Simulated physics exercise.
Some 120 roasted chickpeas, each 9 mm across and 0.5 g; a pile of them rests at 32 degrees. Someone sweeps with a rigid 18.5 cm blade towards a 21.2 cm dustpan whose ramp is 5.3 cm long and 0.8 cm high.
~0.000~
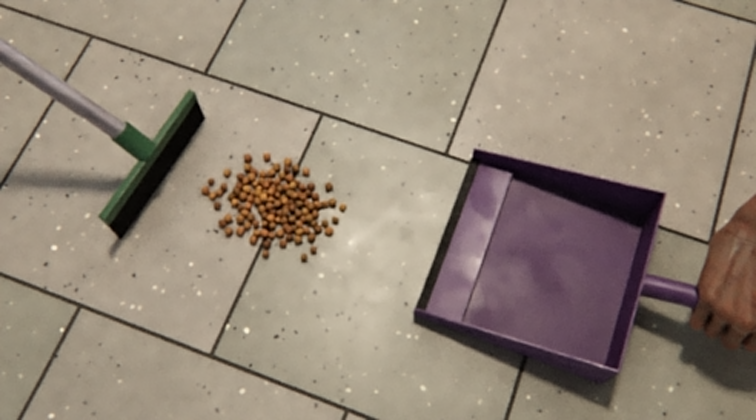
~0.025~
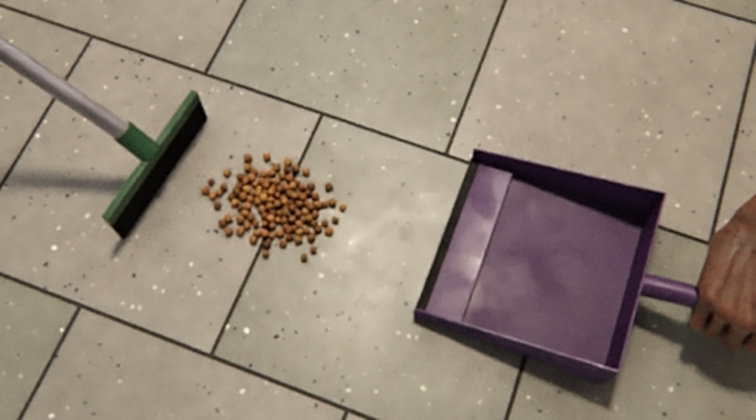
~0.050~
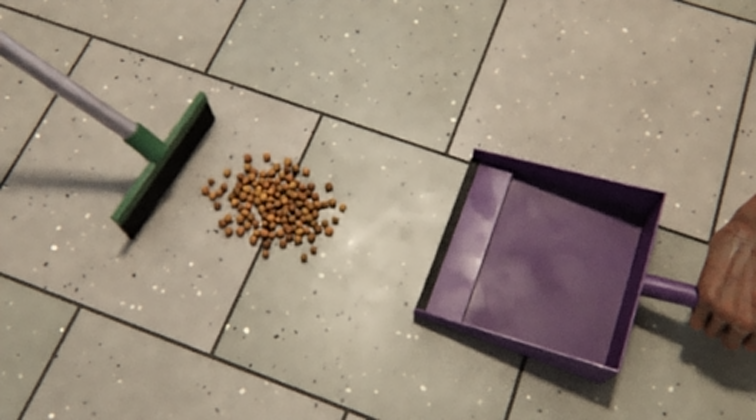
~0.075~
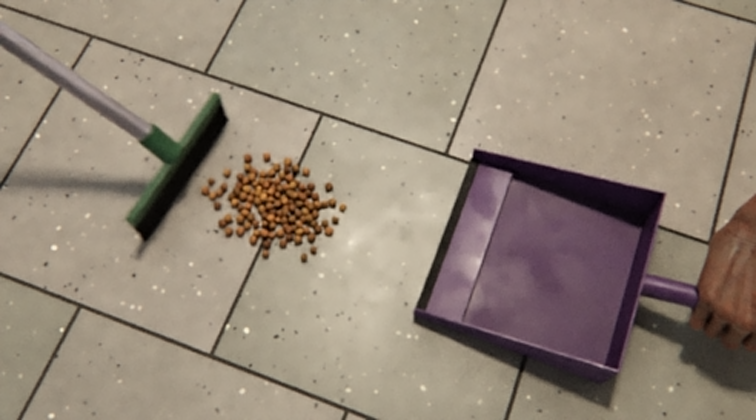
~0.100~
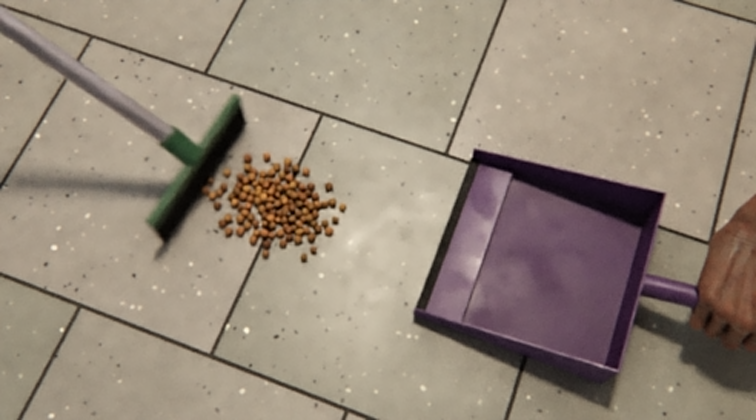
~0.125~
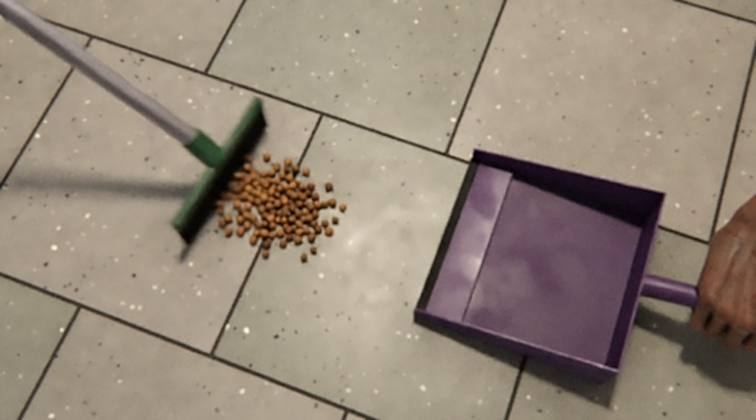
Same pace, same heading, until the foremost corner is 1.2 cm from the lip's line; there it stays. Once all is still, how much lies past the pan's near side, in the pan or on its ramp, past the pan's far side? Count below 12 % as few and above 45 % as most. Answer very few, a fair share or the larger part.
Near side: A fair share, pan: The larger part, far side: Very few.
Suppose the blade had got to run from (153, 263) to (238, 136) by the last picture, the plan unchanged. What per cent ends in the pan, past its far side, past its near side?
Pan 15, far 0, near 40.
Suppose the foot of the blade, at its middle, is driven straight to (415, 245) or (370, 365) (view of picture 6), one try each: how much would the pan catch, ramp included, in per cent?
About 50 and 15 per cent.
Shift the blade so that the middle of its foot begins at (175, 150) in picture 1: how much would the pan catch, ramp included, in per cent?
Some 40 per cent.
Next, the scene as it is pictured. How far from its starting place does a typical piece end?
About 22 cm.
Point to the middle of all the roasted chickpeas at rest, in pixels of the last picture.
Near (448, 251).
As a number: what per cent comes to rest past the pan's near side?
Roughly 20 per cent.
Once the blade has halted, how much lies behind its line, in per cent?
Some 0 per cent.
After 0.25 s, middle of the blade 14 cm from the lip; 0 % over the lip, far side 0 %, near side 10 %.
After 0.34 s, middle of the blade 5 cm from the lip; 0 % over the lip, far side 0 %, near side 15 %.
After 0.56 s, middle of the blade 2 cm from the lip; 50 % over the lip, far side 0 %, near side 20 %.
In the end, at 1.0 s, near side 20 %, pan 50 %, far side 0 %, in front of the lip or behind the blade 30 %.
